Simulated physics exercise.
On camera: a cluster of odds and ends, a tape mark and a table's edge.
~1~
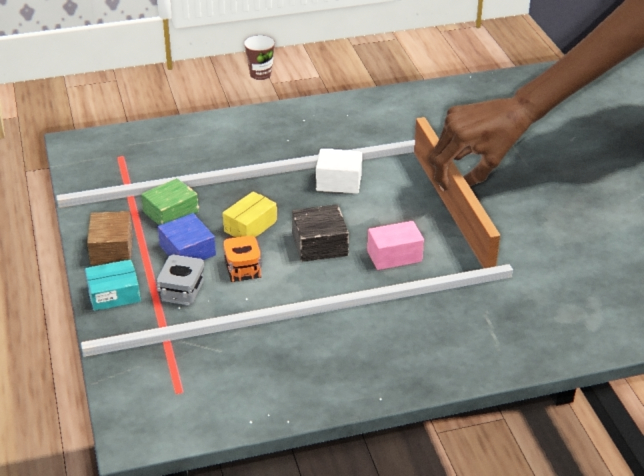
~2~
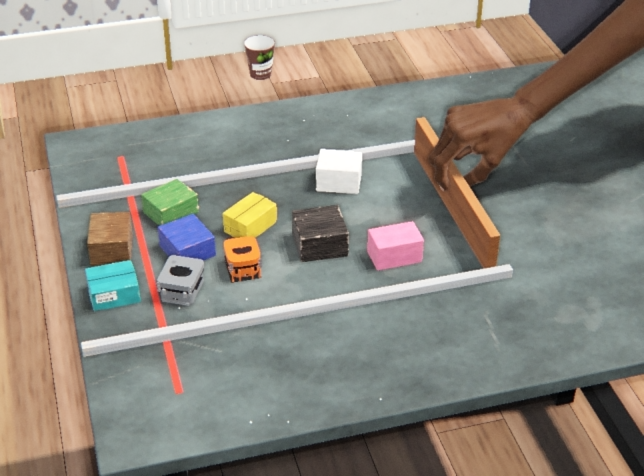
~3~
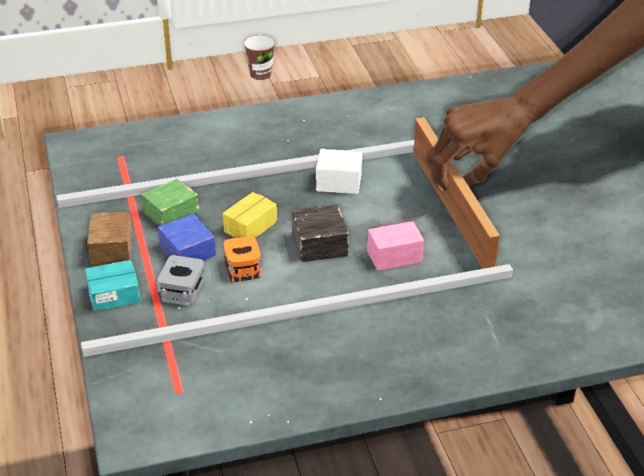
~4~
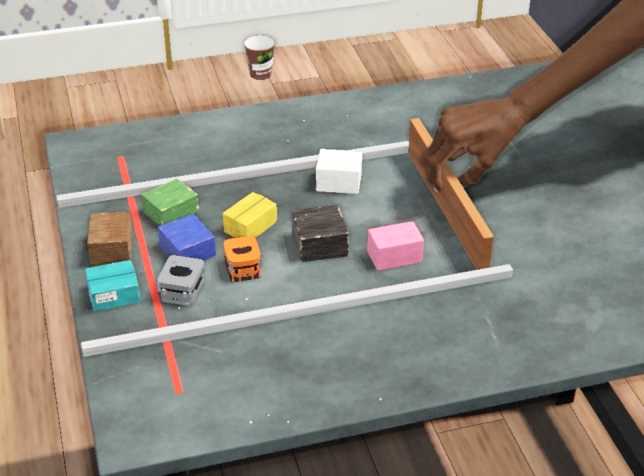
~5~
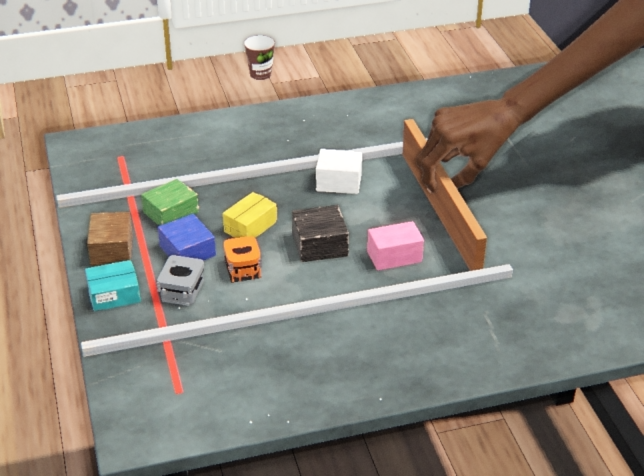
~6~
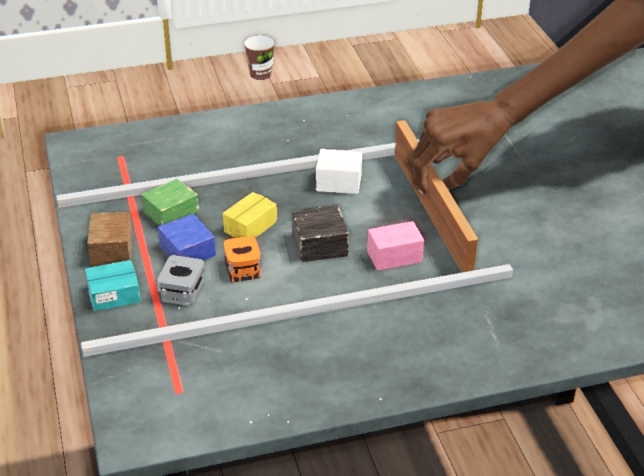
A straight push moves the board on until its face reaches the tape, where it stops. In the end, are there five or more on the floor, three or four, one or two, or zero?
There are three or four on the floor.
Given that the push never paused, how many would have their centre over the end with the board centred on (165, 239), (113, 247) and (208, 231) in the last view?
Going through the three positions, you'd get 2, 7 and 0.
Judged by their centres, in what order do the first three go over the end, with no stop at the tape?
Order, earliest first: Turquoise box, brown block, blue block.
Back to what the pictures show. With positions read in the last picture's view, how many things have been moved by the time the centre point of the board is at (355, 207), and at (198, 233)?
I make it 3 at the first spot and 10 at the other.
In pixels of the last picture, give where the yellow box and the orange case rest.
The yellow box ends up near (81, 243), and the orange case near (85, 291).
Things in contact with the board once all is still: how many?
The figure is 3.
Soon after, none off yet; turquoise box at rest near (113, 285); brown block at rest near (110, 239); grey case at rest near (182, 282).
At rest, the number that fall off is three or four; fallen, blue block, brown block and turquoise box.
